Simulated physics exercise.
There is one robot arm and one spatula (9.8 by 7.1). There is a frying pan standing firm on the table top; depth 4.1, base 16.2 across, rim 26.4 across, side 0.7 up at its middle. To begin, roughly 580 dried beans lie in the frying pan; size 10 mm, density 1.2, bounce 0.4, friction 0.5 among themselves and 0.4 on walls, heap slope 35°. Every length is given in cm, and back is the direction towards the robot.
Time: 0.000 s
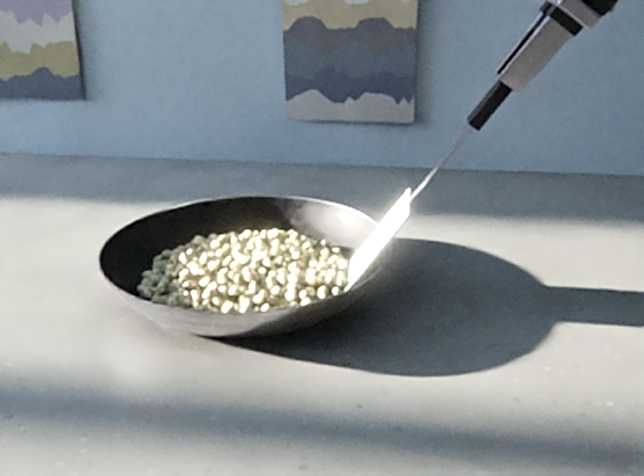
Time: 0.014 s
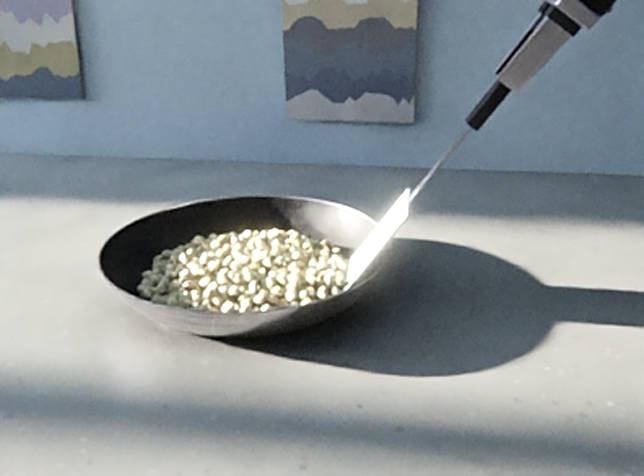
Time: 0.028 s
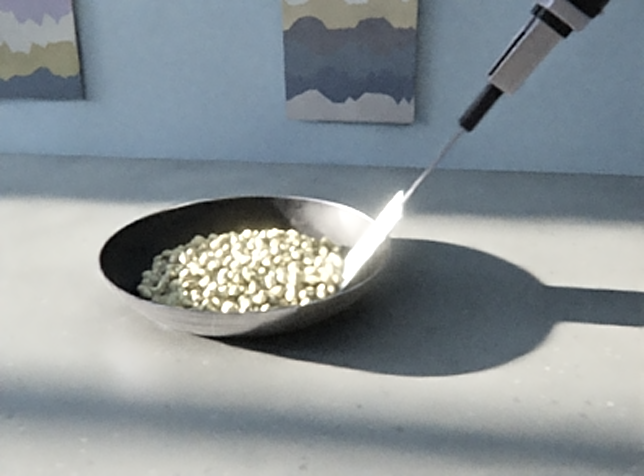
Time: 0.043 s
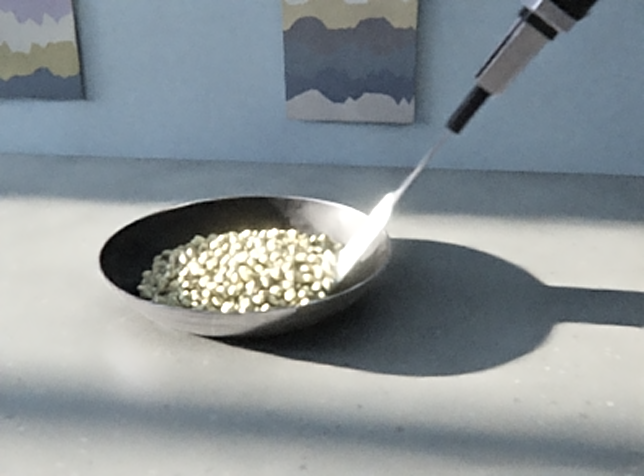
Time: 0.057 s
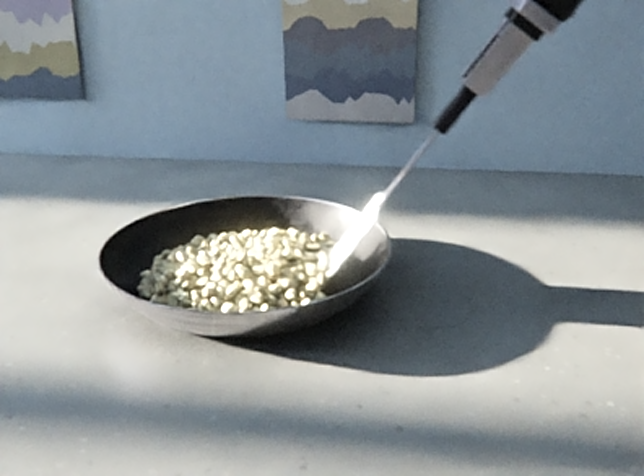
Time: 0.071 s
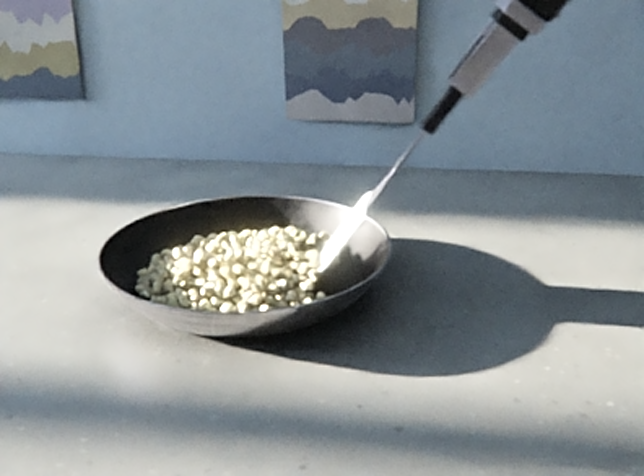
A robot arm holding a shiny spatula slid it slowly leftward into a dark frying pan of pale beans on a gray tabletop, nudging the heap slightly left while the pan stayed still.
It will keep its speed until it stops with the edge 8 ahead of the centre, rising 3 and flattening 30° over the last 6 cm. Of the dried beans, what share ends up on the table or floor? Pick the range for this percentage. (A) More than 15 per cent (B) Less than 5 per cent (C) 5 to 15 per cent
(B) Less than 5 per cent.
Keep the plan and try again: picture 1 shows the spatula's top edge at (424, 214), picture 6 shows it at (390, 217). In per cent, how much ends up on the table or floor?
About 0 per cent.
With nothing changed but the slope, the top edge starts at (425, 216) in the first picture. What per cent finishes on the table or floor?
Roughly 0%.
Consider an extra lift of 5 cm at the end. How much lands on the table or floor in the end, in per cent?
5 %.
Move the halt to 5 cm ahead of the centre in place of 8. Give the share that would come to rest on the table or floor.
It would come to roughly 0 percent.
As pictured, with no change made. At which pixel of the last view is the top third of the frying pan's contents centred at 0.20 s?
It is centred at about (175, 254).
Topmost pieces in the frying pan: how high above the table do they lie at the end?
Near 5.5 centimetres high.
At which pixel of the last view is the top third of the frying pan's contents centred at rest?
Look near (153, 253).
By 0.14 s, sloping 55°, highest piece 4 above the table; 578 in the frying pan.
By 0.20 s, sloping 44°, highest piece 4 above the table; 578 in the frying pan.
By 0.43 s, sloping 25°, highest piece 5 above the table; 564 in the frying pan, 12 on the table or floor, 2 on the blade or in flight.
By 1.48 s, sloping 25°, highest piece 5 above the table; 564 in the frying pan, 14 on the table or floor.
Final count, 564 in the frying pan, 14 on the table or floor. That is 2 % on the table or floor.
